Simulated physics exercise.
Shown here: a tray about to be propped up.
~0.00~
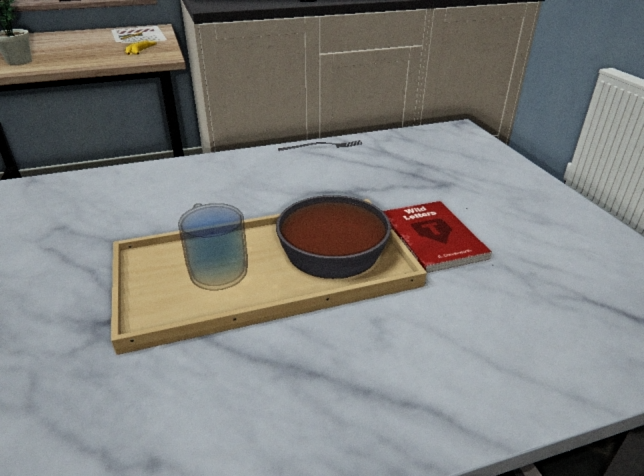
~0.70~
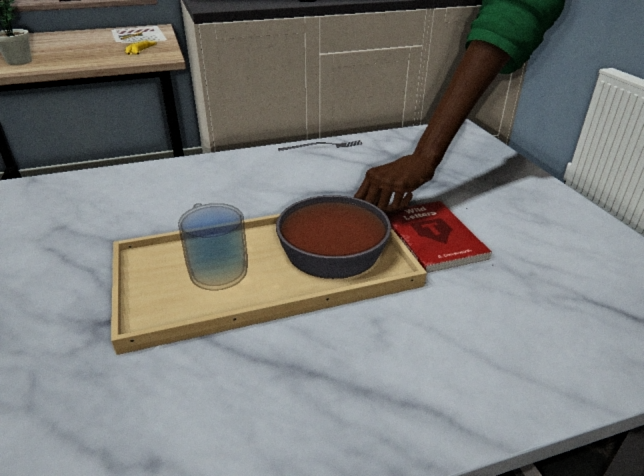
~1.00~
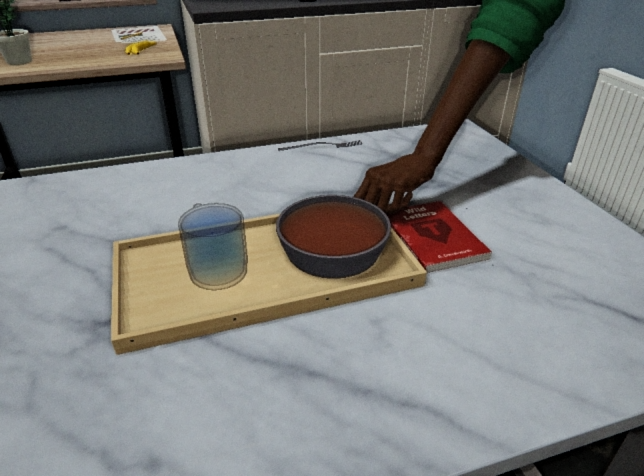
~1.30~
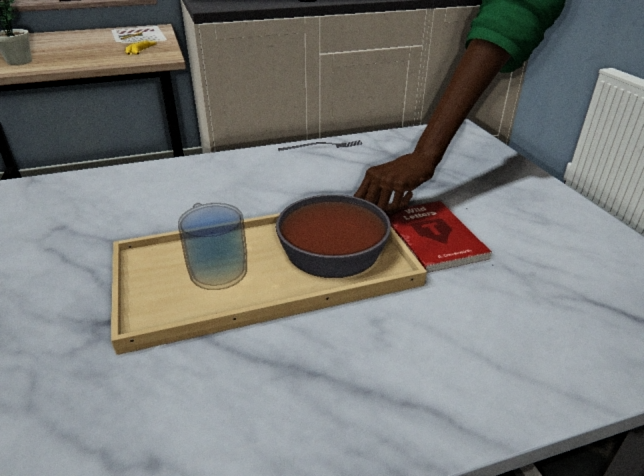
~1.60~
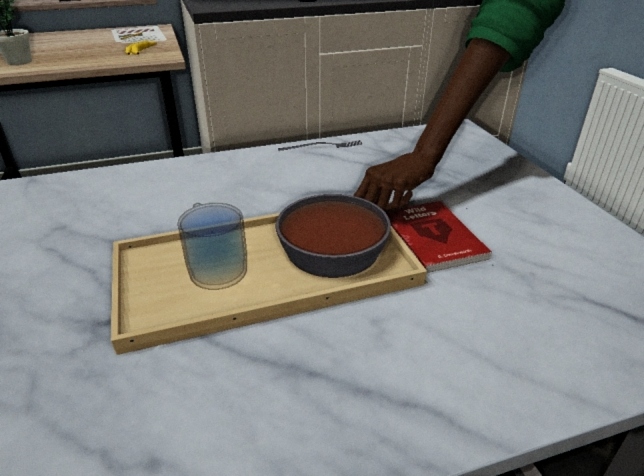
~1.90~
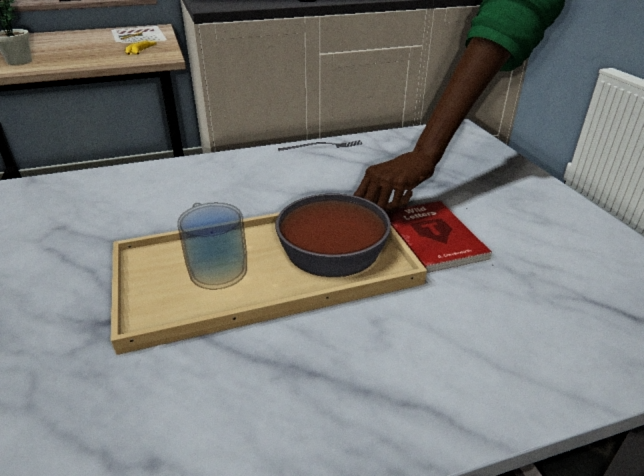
On a marble table, a hand reaches to the tray's end beside a red book and barely moves.
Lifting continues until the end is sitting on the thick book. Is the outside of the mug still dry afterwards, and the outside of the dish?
Outcome: Mug: It will retain its contents. Dish: It will retain its contents.
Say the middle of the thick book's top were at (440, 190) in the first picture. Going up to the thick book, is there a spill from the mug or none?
It overflows.
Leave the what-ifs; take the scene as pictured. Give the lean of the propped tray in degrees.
I'd guess somewhere around 2 degrees.
Around 2.6 s, the tray slopes by about 1°; mug, none is lost; dish, none is lost.
Around 3.4 s, the tray slopes by about 3°; mug, none is lost; dish, none is lost.
Around 4.6 s, the tray slopes by about 2°, resting on the thick book; mug, none is lost; dish, none is lost.
